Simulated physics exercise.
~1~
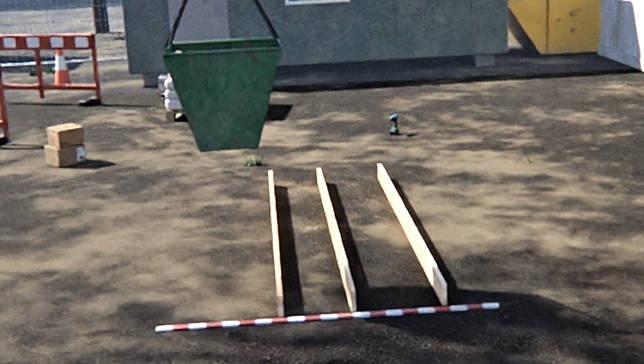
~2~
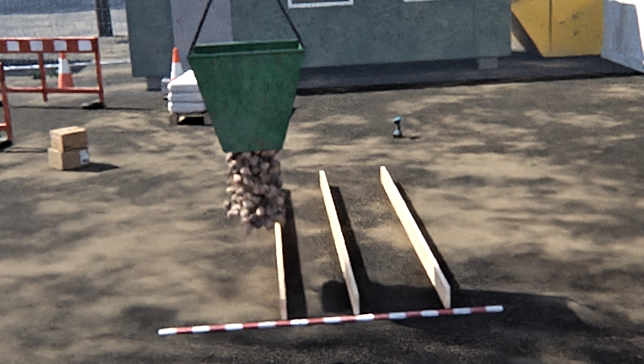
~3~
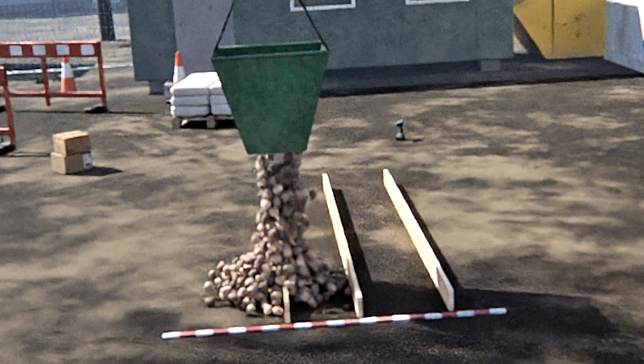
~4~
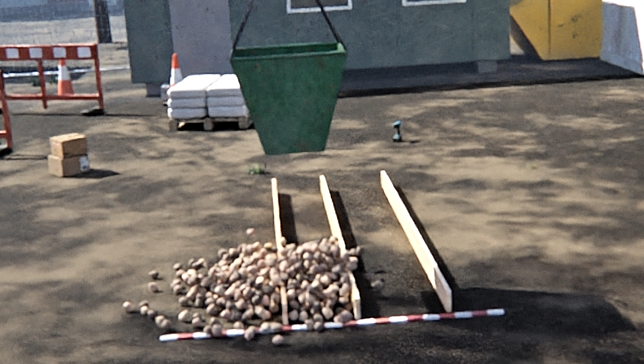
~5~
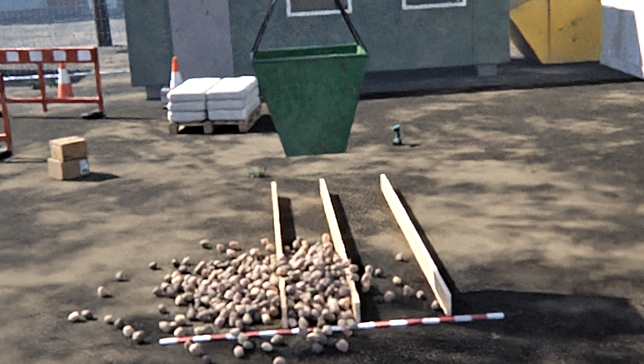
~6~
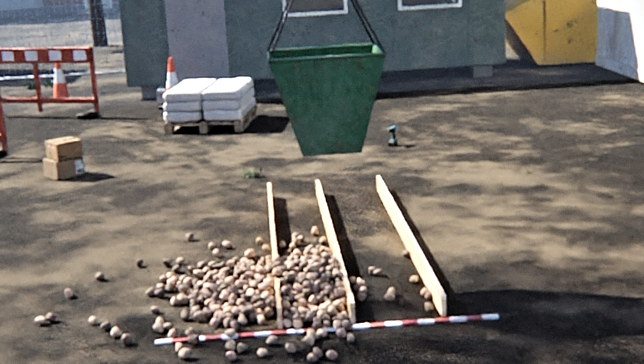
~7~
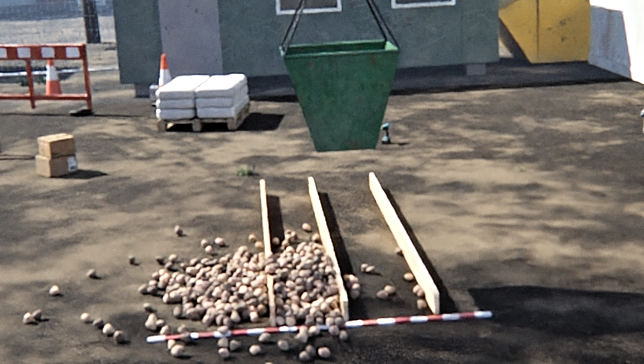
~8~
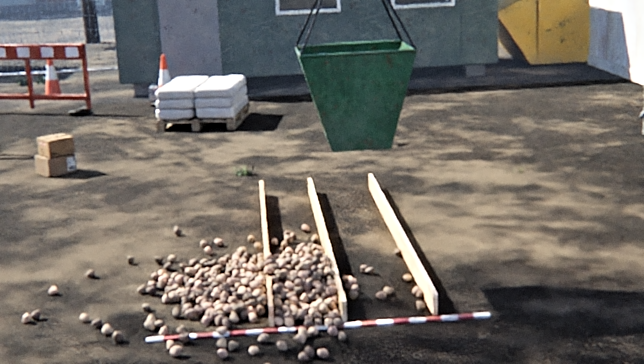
Green crane skip moving right and dumping rounded cobbles, which pile around the left planks, a few rolling into the right bay.
